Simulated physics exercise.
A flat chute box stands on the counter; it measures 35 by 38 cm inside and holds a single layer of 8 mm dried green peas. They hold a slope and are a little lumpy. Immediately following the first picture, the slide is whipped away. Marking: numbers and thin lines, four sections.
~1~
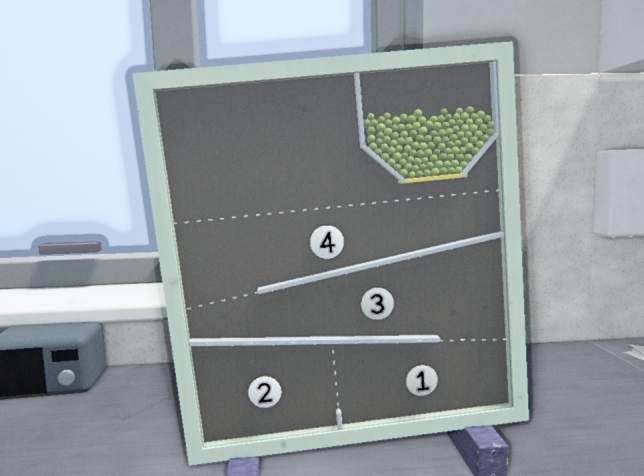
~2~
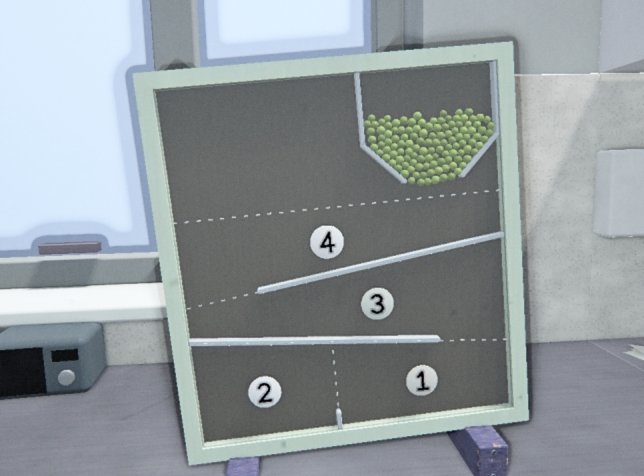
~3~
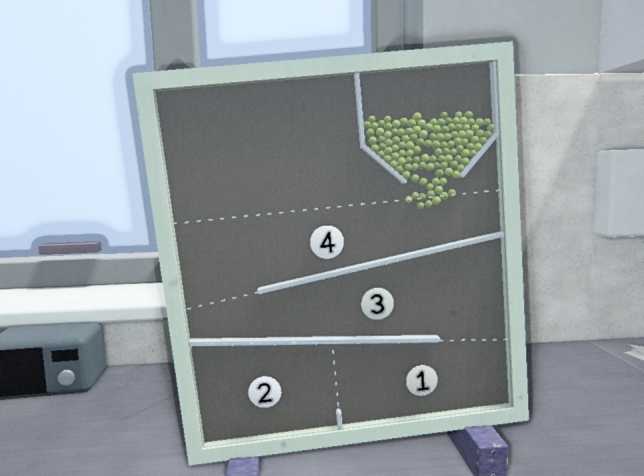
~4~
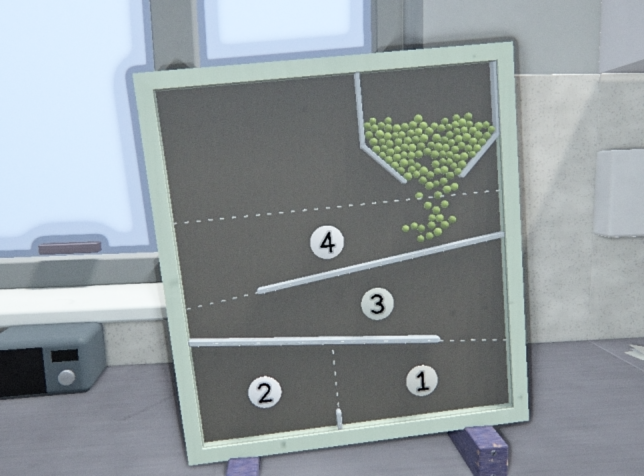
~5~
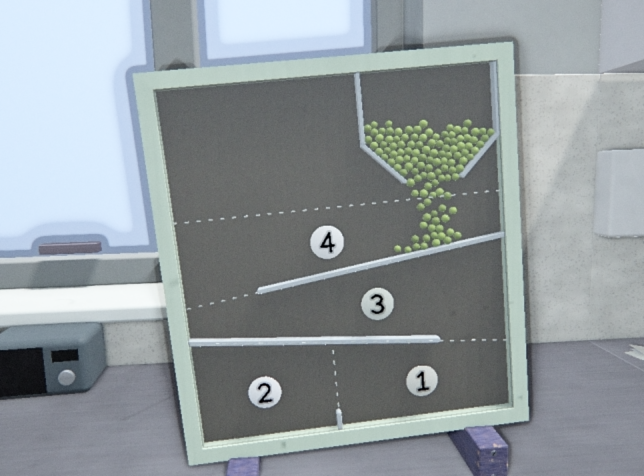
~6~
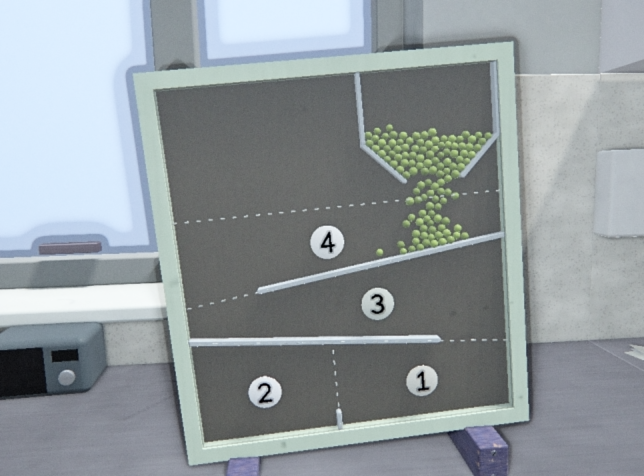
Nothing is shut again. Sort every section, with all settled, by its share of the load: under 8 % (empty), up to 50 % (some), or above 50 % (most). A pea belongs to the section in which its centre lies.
No. 1: Under 8 %; 2: Under 8 %; 3: Up to 50 %; 4: Above 50 %.
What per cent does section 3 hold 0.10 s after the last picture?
The share there is around 0 percent.
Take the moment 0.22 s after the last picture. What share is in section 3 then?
The share there is near 0 %.
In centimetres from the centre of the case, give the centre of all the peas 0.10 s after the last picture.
It sits around 8 cm to the right and around 6 cm up.
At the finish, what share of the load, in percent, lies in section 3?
My estimate is some 25 in a hundred.
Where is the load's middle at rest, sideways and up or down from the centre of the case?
About 2 cm right and 1 cm below.
Then, 0.10 s after the last picture, the peas' middle is 8 cm right of and 6 cm above the centre; no. 4, 60 %.
Then, 0.22 s after the last picture, the peas' middle is 7 cm right of and 3 cm above the centre; no. 4, 85 %.
Then, 0.45 s after the last picture, the peas' middle is 4 cm right of and 1 cm above the centre; no. 3, 5 %, no. 4, 95 %.
All still 2.0 s after it, no. 1, 0 %, no. 2, 0 %, no. 3, 25 %, no. 4, 75 %.
